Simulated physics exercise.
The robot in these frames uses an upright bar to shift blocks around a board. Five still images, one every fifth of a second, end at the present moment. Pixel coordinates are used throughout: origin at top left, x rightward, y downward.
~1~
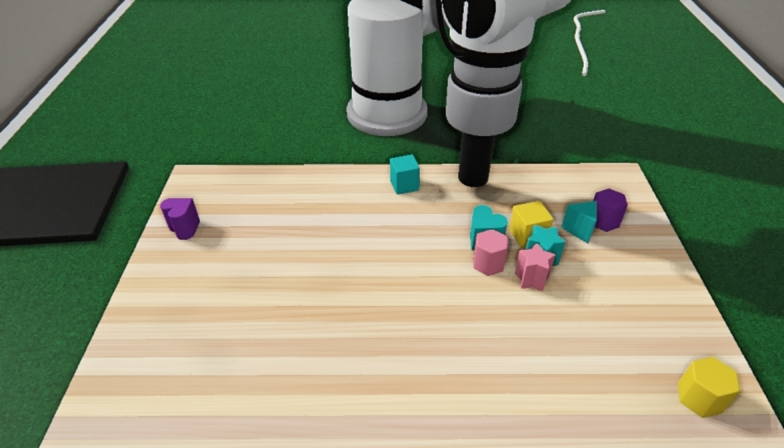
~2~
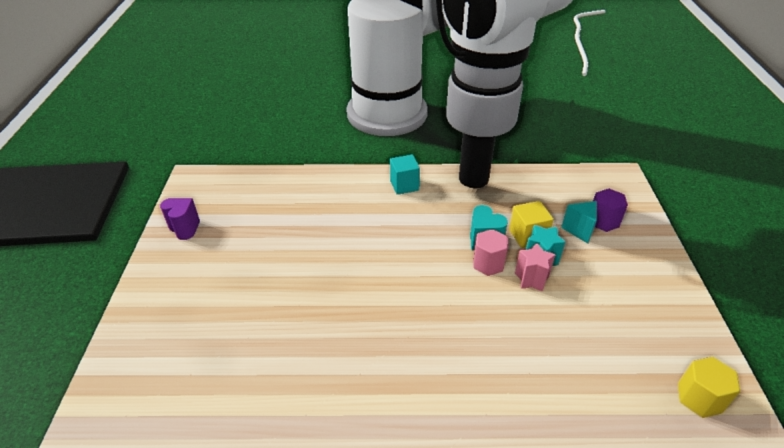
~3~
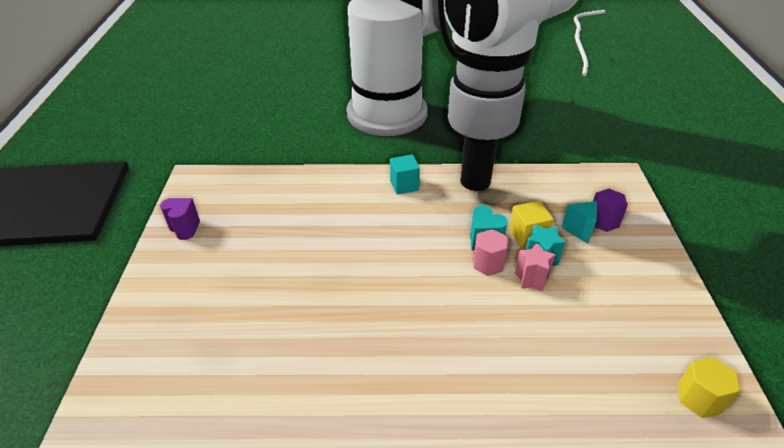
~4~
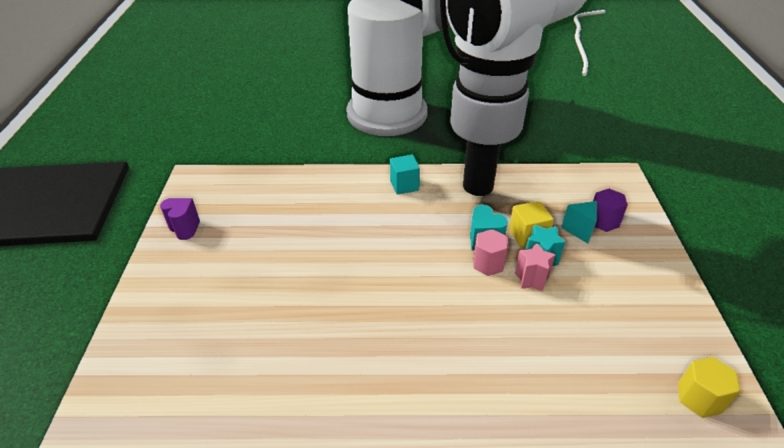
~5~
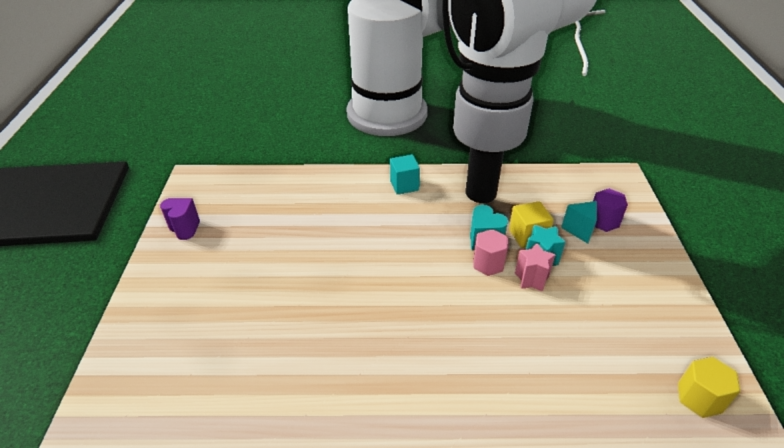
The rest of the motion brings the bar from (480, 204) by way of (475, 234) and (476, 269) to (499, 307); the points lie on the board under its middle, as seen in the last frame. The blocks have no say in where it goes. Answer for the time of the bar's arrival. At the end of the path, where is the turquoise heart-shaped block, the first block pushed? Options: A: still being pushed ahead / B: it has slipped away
It's A.
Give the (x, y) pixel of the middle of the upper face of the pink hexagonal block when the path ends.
Its top middle is near (571, 309).
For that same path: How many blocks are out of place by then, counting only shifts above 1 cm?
That makes 2 blocks.
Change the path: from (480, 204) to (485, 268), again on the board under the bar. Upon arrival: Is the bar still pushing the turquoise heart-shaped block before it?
Yes.
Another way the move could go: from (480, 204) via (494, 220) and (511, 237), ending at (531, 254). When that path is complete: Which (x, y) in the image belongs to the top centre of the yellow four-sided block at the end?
I'd expect the centre of its top face to be at (567, 223).
What follows on the original path. One third of the way, bar at (476, 224); turquoise heart-shaped block at (492, 236), turned 20° anticlockwise; pink hexagonal block at (501, 259).
Two thirds of the way, bar at (478, 259); turquoise heart-shaped block at (504, 269), turned 50° anticlockwise; pink hexagonal block at (530, 288), turned 35° anticlockwise.
At the end, bar at (502, 296); turquoise heart-shaped block at (535, 302), turned 90° anticlockwise; pink hexagonal block at (571, 309), turned 70° anticlockwise; pink star in place.
